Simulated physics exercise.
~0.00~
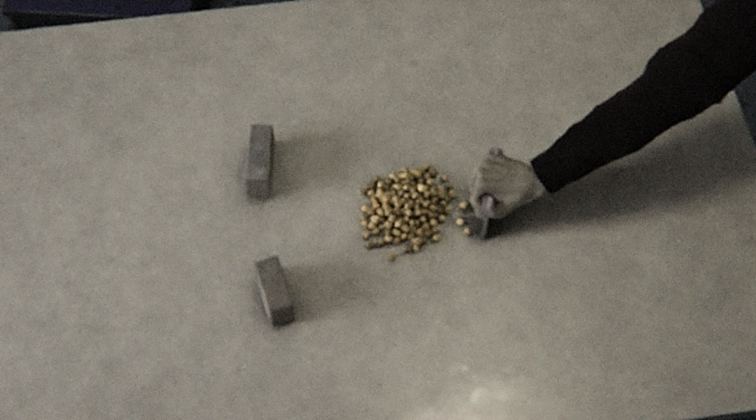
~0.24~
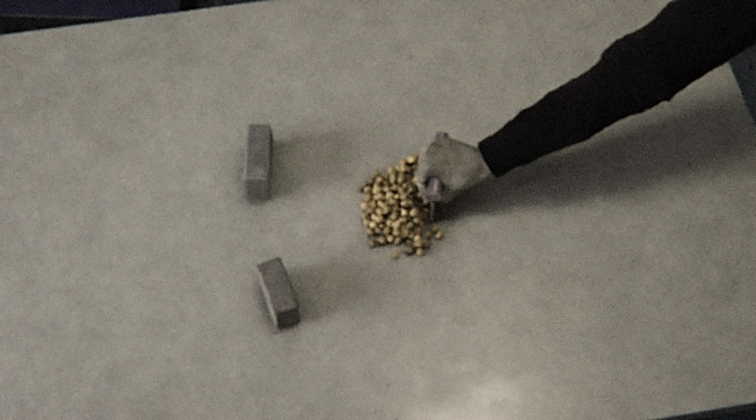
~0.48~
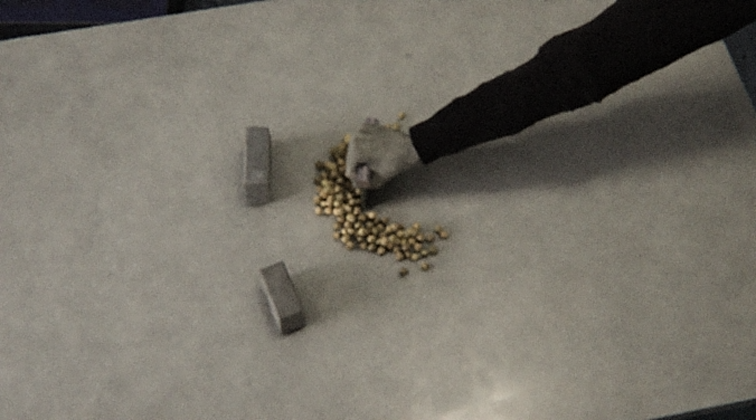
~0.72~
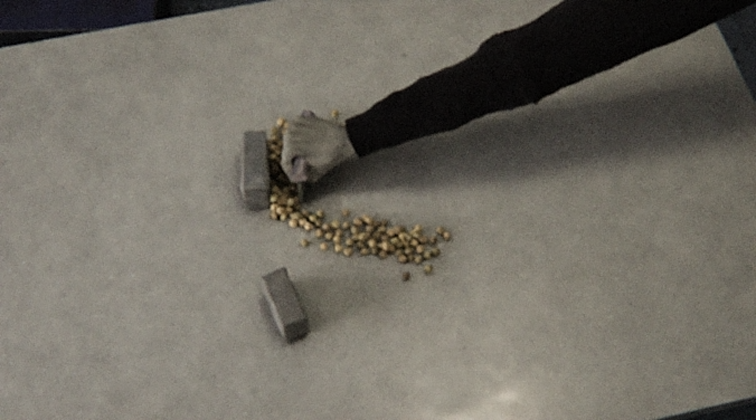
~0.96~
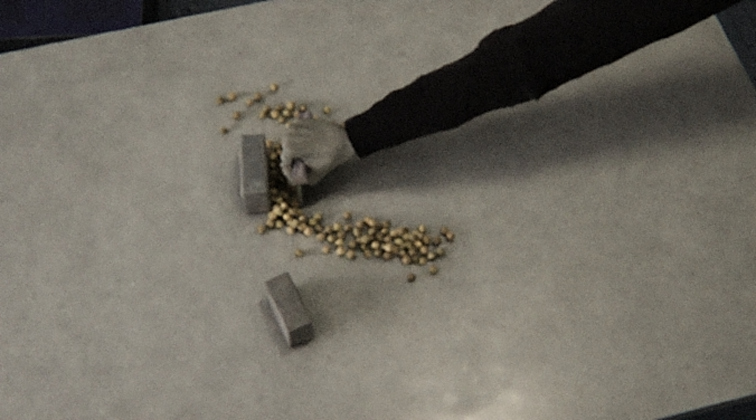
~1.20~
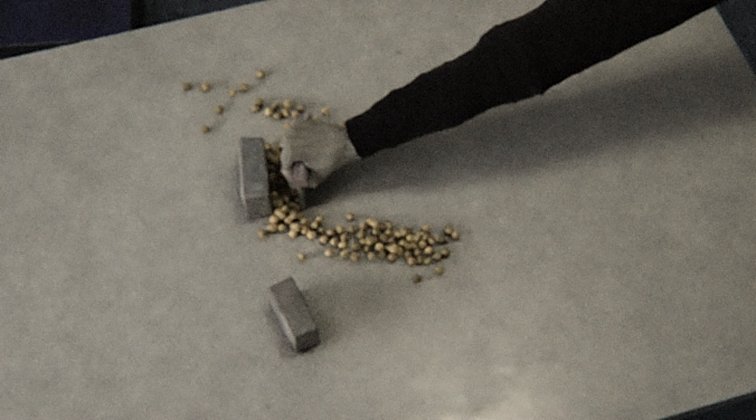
A gloved hand in a black sleeve reaches from the right over a pale grey tabletop seen from above, gripping a small dark scraper beside a heap of golden-brown nuts. Two grey blocks stand to the left, one above the other with a gap between them. The hand pushes leftward through the heap, leaving a trail of nuts behind. It stops close against the upper block, and some nuts scatter around its top end. Finally the hand rests there, with most nuts still right of the blocks and none in the gap.
